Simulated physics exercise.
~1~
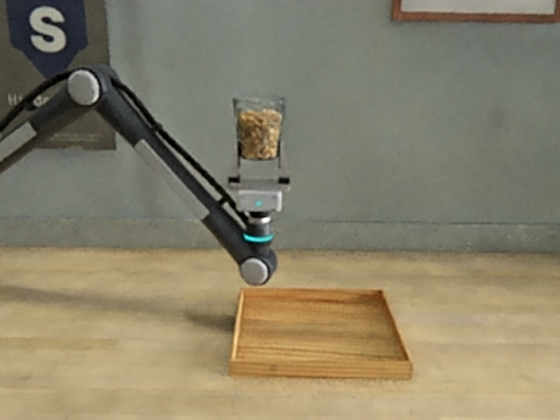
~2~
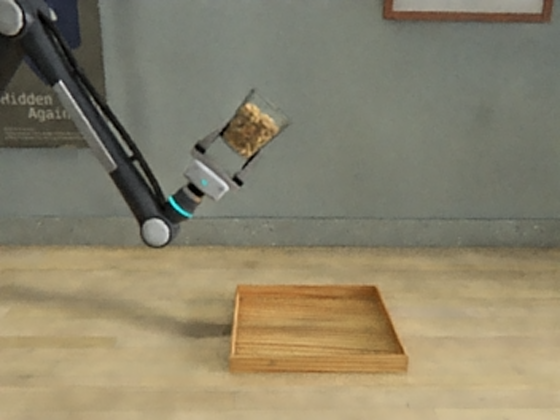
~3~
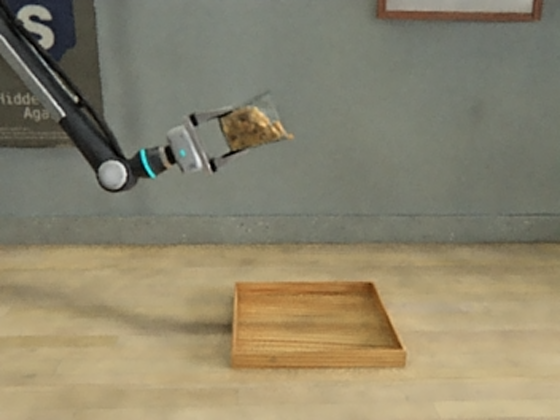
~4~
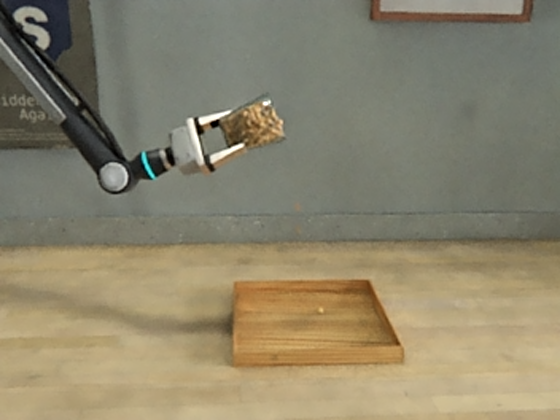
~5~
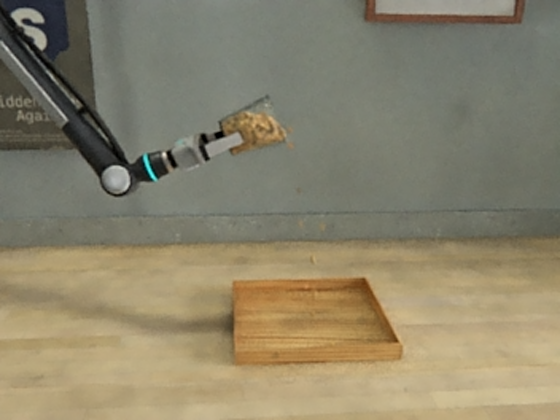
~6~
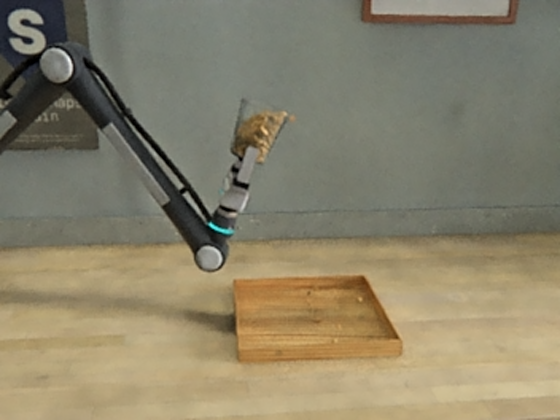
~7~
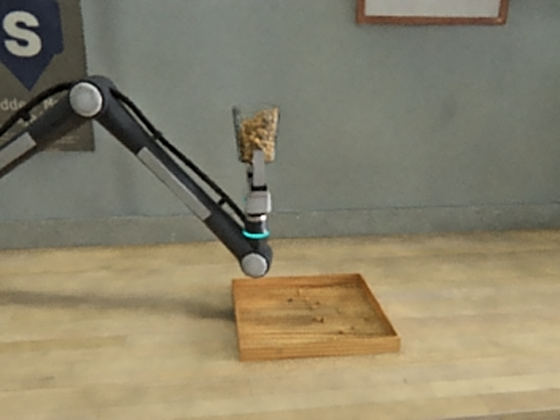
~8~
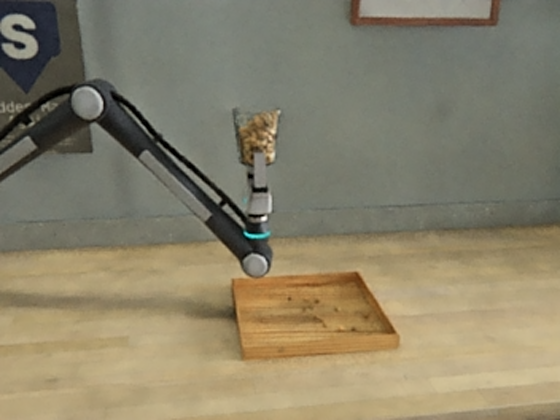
Against a grey wall above a pale wooden floor, a robotic arm tipped a clear cup of dried chickpeas far over to the right, twisted it, then swung it upright again, leaving a few scattered in the wooden tray and most still in the cup.
